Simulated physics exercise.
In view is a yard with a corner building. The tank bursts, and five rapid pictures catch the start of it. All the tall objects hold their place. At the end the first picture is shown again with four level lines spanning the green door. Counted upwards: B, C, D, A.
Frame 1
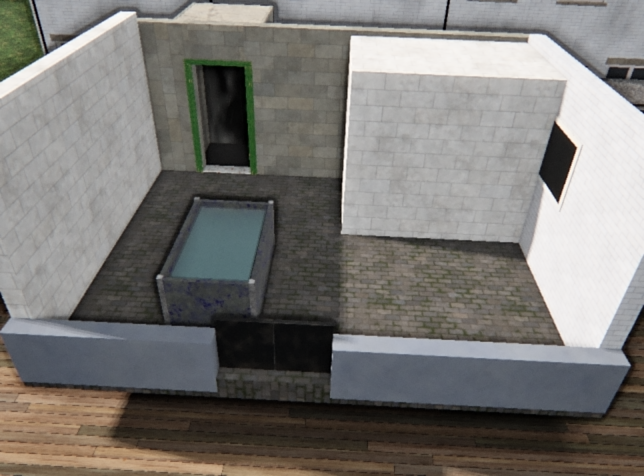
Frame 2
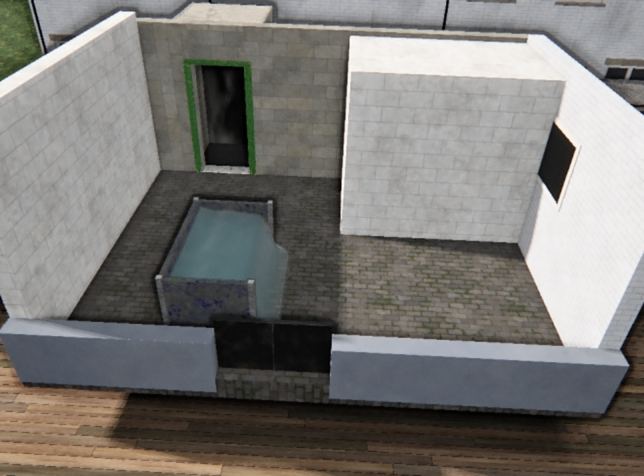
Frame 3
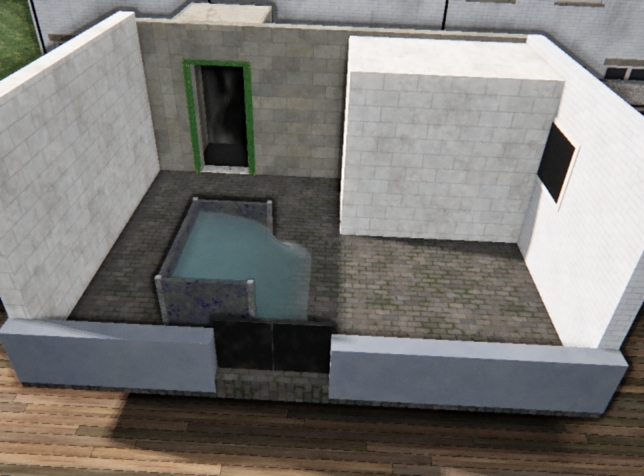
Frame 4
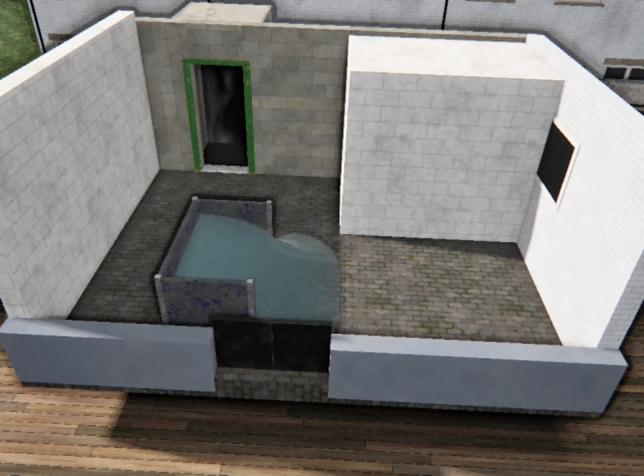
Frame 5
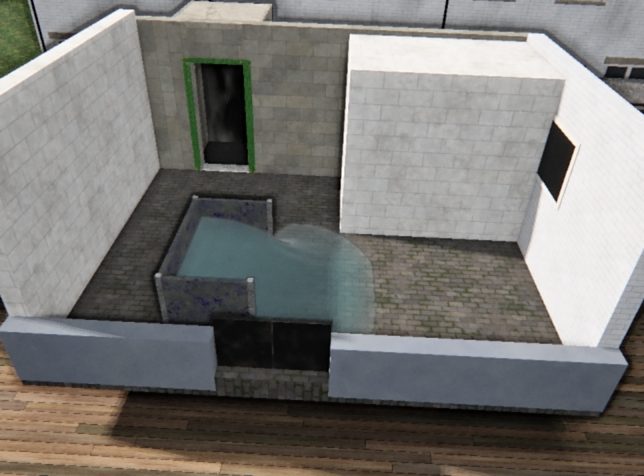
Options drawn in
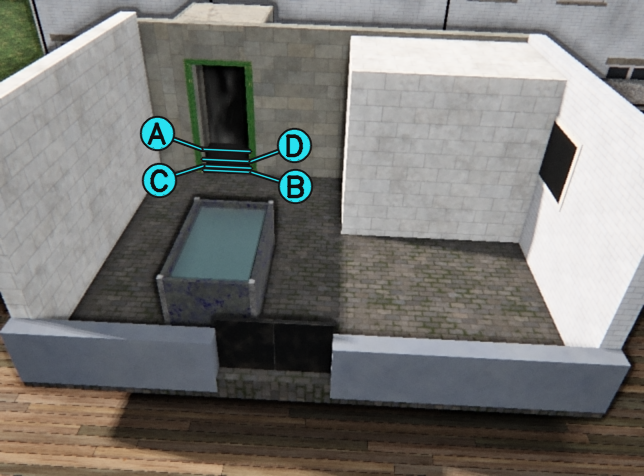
At first, blue-green water lies still in a rectangular tank inside a walled yard with a green-framed doorway and a pale corner block. Then the tank's right side is open and water bulges out, spreading steadily rightward over the dark paving behind the low front wall and onto the lighter paving.
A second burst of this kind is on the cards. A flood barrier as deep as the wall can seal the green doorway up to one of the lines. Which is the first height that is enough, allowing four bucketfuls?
Take B.
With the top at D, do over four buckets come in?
No.
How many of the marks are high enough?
All four.
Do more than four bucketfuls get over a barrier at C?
No.
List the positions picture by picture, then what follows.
The first frame shows water in the tank at rest, its middle at (222, 242); foot of the green doorway at (227, 173); shut gate at (274, 328).
In the second frame, 2 % of the ground under water, visible out to (279, 261).
In the third frame, 6 % of the ground under water, visible out to (300, 249).
In the fourth frame, 10 % of the ground under water, visible out to (324, 247).
In the fifth frame, 17 % of the ground under water, visible out to (347, 243).
In cyan, A at (225, 150); B at (227, 171); C at (227, 167); D at (226, 160); from the bottom up B, C, D, A.
With A, nothing gets over.
With B, nothing gets over.
With C, nothing gets over.
With D, nothing gets over.
